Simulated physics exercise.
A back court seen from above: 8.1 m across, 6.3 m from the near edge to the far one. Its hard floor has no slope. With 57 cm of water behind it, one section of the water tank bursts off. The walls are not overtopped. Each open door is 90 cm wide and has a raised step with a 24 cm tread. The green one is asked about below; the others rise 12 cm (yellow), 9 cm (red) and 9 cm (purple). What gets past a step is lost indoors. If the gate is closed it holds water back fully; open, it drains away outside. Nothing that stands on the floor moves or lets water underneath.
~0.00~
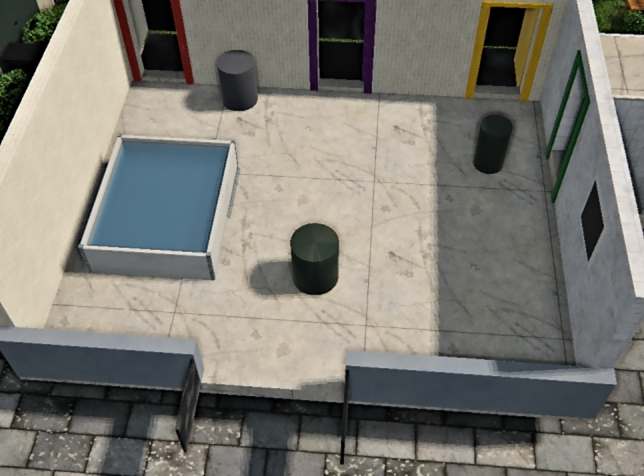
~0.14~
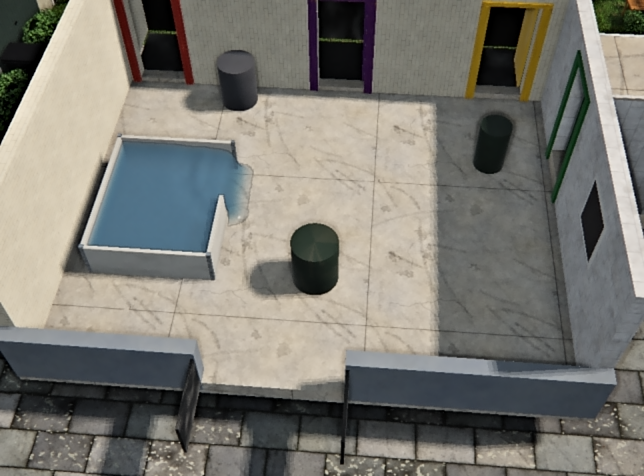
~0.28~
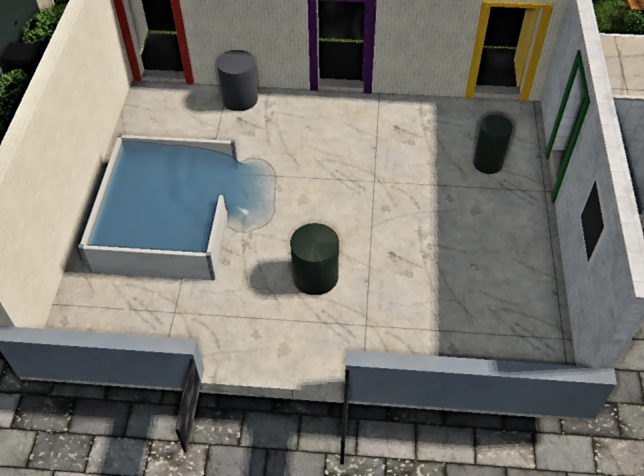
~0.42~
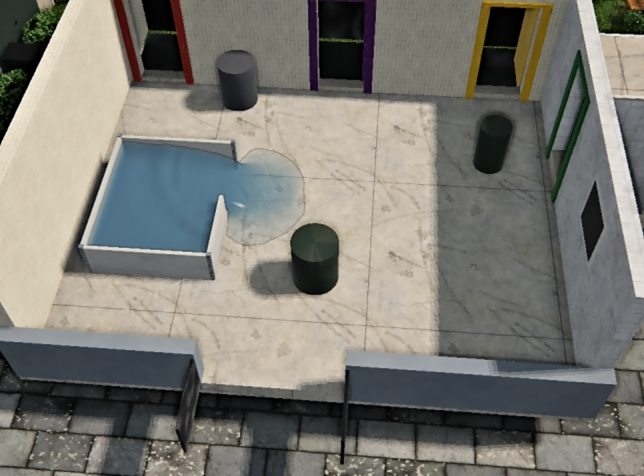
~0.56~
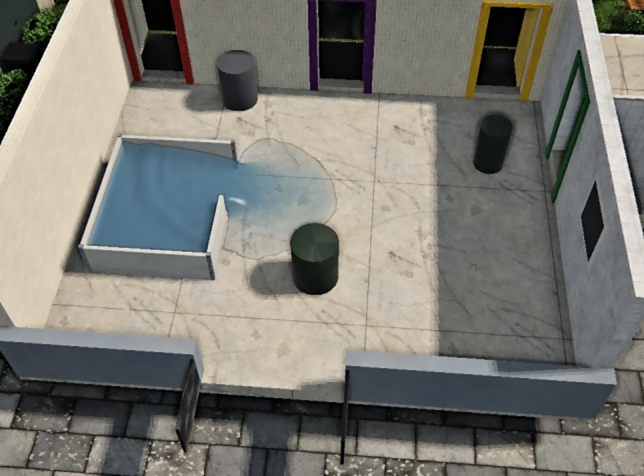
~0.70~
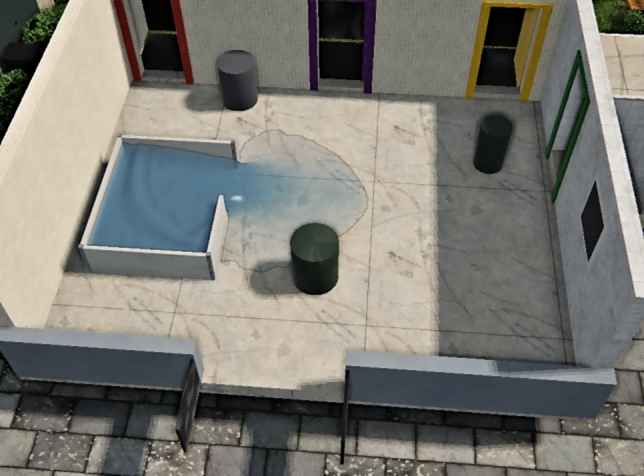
Water pouring through a gap in the right side of a raised tank, spreading across a pale courtyard floor past a dark green cylinder.
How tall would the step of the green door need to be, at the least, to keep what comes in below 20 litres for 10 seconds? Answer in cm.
Close to 12.5 cm is just enough.
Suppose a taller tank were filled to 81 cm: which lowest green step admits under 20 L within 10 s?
Then roughly 21 cm.
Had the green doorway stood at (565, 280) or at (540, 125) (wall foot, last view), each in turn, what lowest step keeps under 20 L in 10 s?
Roughly 10.5 and 19 cm.
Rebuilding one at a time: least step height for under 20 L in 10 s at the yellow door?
Roughly 13.5 cm at yellow.
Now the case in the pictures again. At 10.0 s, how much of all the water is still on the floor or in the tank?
Roughly 98 in a hundred.
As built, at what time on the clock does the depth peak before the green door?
Around 5.0 s.
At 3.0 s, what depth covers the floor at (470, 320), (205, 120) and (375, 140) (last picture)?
Roughly 2, 0 and 4 cm, in turn.
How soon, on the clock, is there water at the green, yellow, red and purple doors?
Green 2.0 s, yellow 2.6 s, red not in the 10 s, purple 2.0 s.
After 1.4 s water covers 25 % of the floor, deepest (35 cm) near (238, 180); it has not reached the green door.
After 3.0 s water covers 55 % of the floor, deepest (22 cm) near (533, 106); 13 cm at the green door, 0 litres in over its 26 cm step.
After 10.0 s water covers 80 % of the floor, deepest (10 cm) near (431, 384); 6 cm at the green door, 0 litres in over its 26 cm step.
At the green door as built, the water arrived by 2.1 s and peaked near 18 cm at 5.0 s.
Run again over the same 10 s with other heights there, 26 litres in over 11.5 cm, 14 litres over 13.5 cm. The limit of 20 litres is kept from about 12.5 cm up.
